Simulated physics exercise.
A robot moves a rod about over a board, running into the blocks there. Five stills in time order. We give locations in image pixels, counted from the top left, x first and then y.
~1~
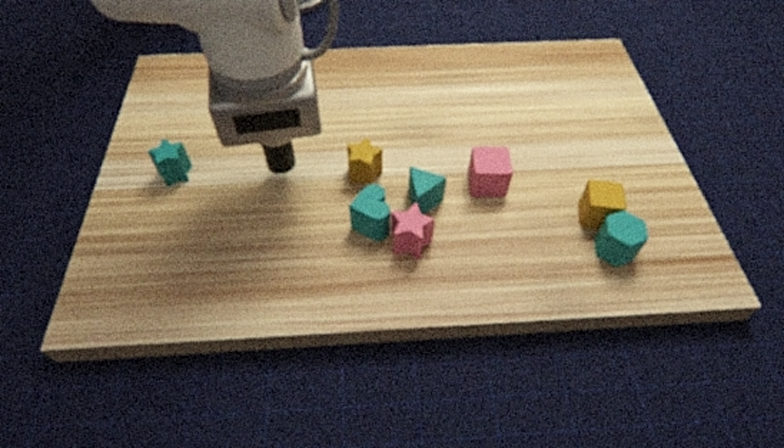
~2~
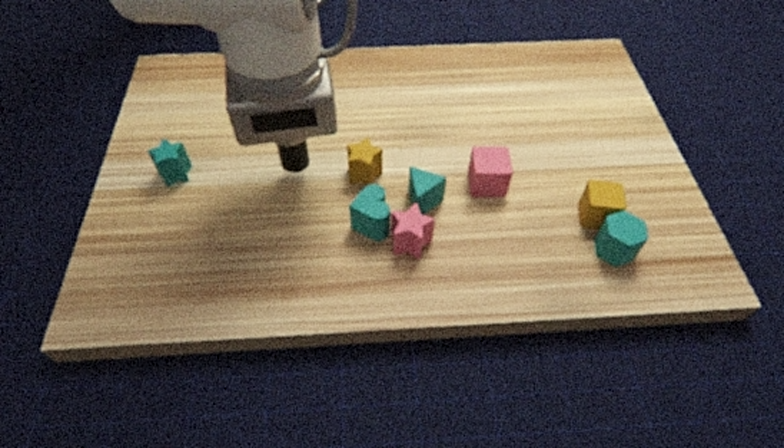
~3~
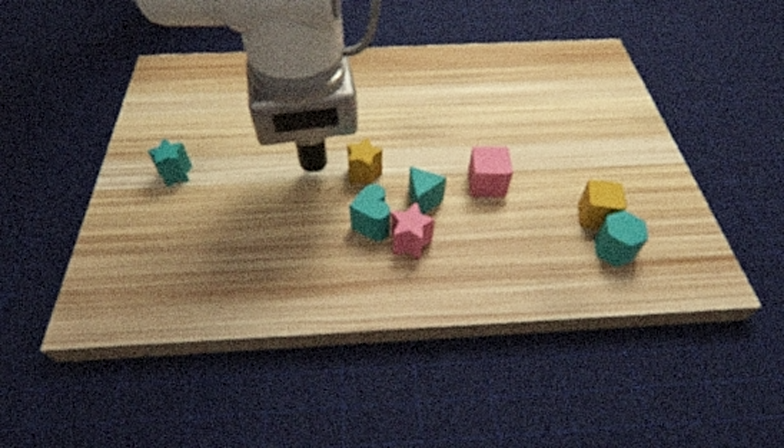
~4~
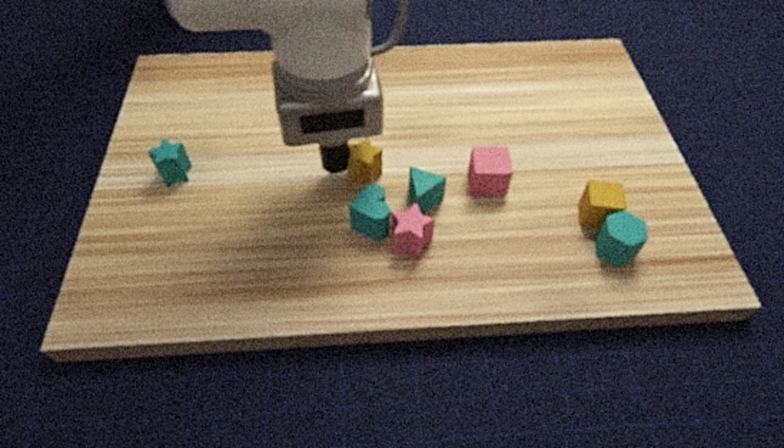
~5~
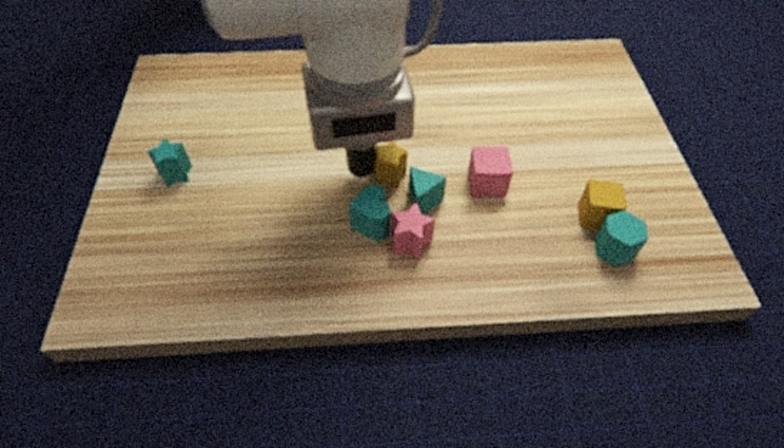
On a wooden board scattered with turquoise, yellow and pink blocks, a robot arm moves its dark rod rightward from near the turquoise star, reaches the yellow star block and pushes it a short way to the right.
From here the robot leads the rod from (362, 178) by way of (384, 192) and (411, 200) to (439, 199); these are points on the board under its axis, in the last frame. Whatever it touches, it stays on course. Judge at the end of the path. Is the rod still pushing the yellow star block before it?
It seems not.
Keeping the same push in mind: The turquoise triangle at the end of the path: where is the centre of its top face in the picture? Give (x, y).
Put as a pixel place, it's (468, 186).
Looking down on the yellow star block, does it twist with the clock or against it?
Seen from above, its turn is counter-clockwise.
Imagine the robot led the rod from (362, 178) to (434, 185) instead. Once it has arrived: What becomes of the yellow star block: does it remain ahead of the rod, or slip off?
I believe the yellow star block keeps its place ahead of the rod.
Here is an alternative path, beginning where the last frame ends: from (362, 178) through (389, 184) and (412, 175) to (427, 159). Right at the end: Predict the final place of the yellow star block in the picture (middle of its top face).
The centre of its top will be at (457, 138).
The first path, step by step. Halfway along, rod (398, 186); yellow star block (409, 155), turned 55° anticlockwise; turquoise triangle (428, 180), turned 15° clockwise.
At the end, rod (441, 187); turquoise heart still; yellow star block (416, 155), turned 95° anticlockwise; turquoise triangle (468, 186), turned 45° clockwise.
